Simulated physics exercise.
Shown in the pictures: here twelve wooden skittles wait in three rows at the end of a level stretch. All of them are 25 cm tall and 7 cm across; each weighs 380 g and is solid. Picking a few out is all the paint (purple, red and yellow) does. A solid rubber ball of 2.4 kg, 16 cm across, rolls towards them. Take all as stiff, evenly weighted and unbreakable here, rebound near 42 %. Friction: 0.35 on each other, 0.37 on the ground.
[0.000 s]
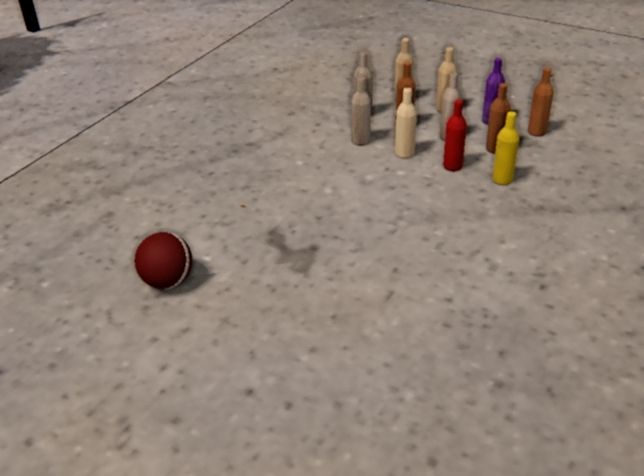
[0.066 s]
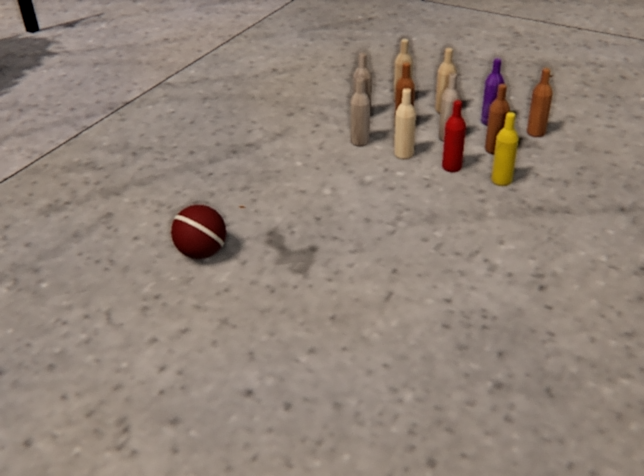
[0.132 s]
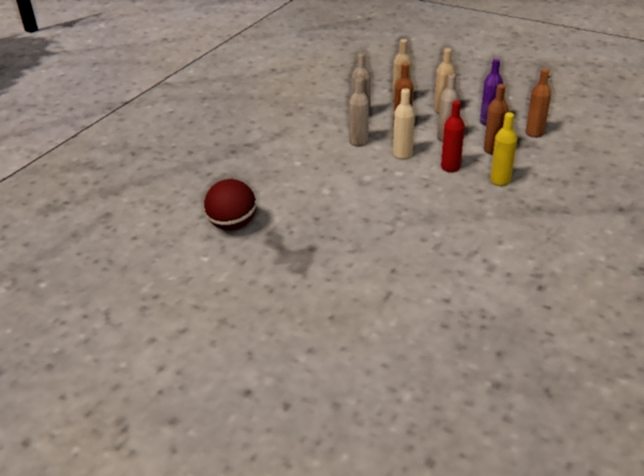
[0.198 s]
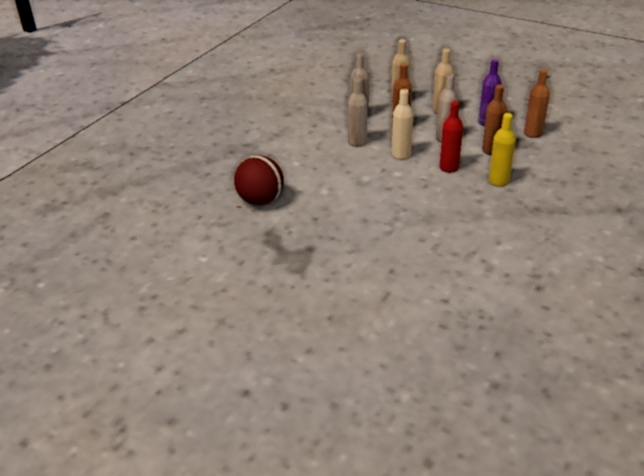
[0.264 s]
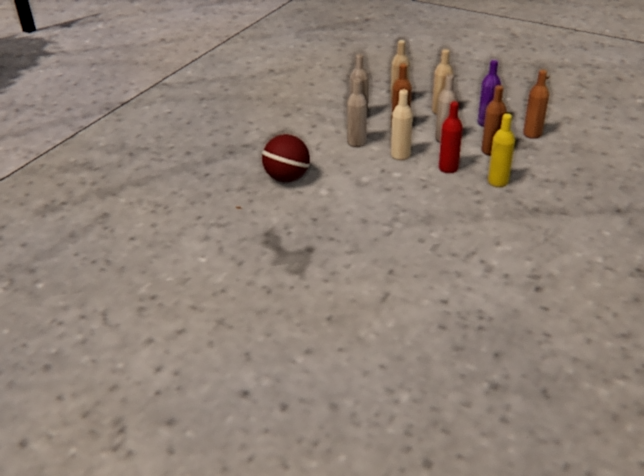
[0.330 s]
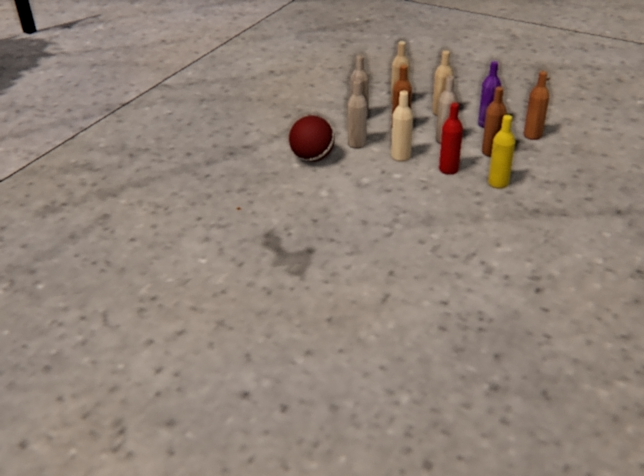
A dark red ball with a pale stripe rolled across the speckled grey floor, moving up and to the right, and drew close to a cluster of colourful bottle-shaped skittles, which all stood still.
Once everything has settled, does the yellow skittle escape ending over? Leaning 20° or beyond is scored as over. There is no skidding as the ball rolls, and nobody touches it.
Yes, it keeps its place.
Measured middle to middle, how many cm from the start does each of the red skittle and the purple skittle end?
Red ends up 0 cm away; purple ends up 0 cm away.
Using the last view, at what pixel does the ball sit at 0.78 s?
It should be about (394, 49) in pixels.
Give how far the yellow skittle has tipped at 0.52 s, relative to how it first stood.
I'd put it at roughly 0 degrees away from its starting angle.
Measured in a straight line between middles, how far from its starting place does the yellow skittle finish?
About 0 cm.
After 0.52 s, ball still moving; 1 of the 12 skittles over; yellow skittle unmoved.
After 0.78 s, ball still moving; 4 of the 12 skittles over; yellow skittle unmoved; purple skittle 6° from how it stood.
After 1.26 s, ball still moving; 4 of the 12 skittles over; yellow skittle unmoved; purple skittle 5° from how it stood.
In the end (2.9 s), ball rolling away; 4 of the 12 skittles over; yellow skittle unmoved; purple skittle 21 mm from its place; red skittle unmoved. From the last view, middles, yellow skittle near (503, 151), purple skittle near (492, 92).
